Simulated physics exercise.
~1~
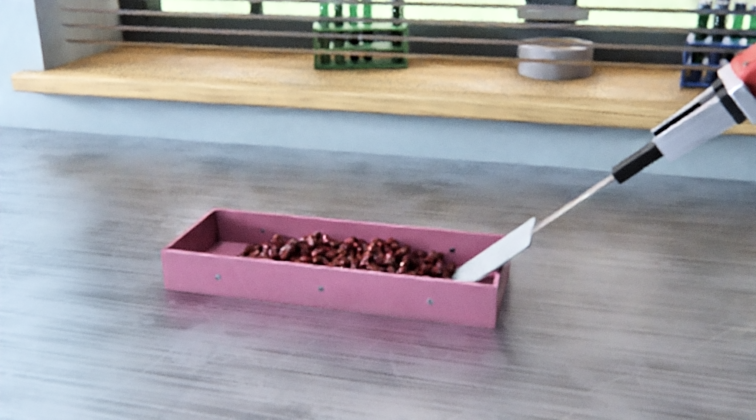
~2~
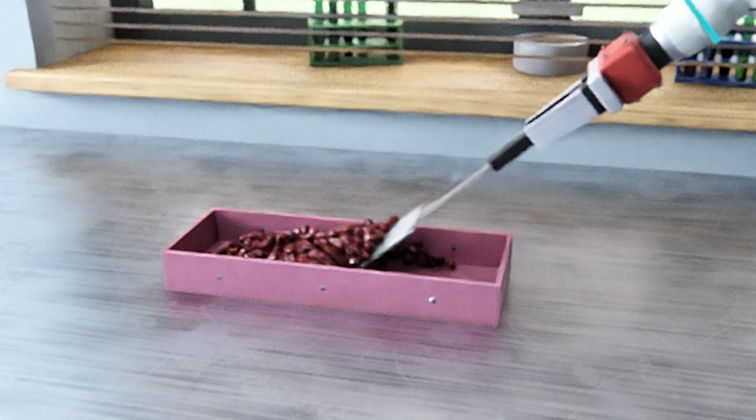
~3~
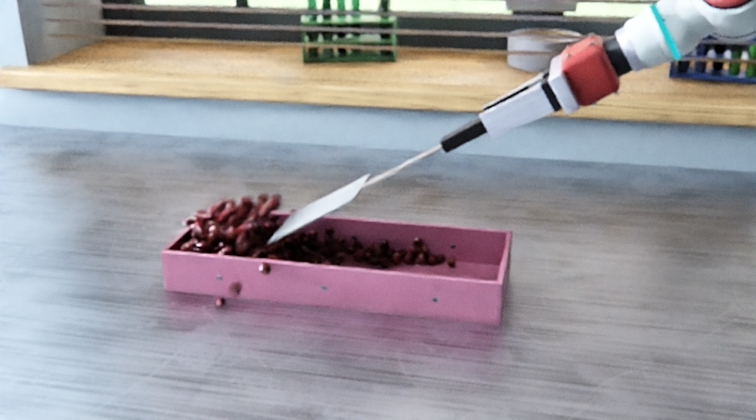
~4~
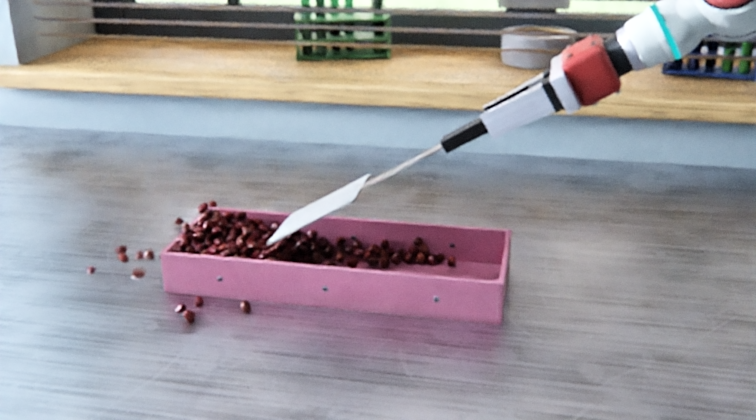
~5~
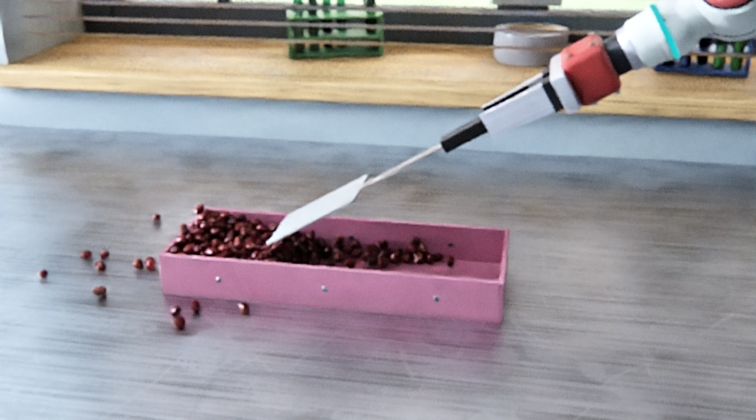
To begin with, a robot arm holds a pale paddle at the right end of a pink roasting tin, which stands on a grey table top with a heap of dark red dried beans inside. The paddle sweeps left through the tin, pushing the beans ahead of it. It then rises slightly and tilts flatter as the beans surge up against the left end, and a few fly over the edge. The paddle stops while the spilled beans scatter across the table. Finally, most remain in the unmoved tin, piled toward the left, with a small number lying outside.
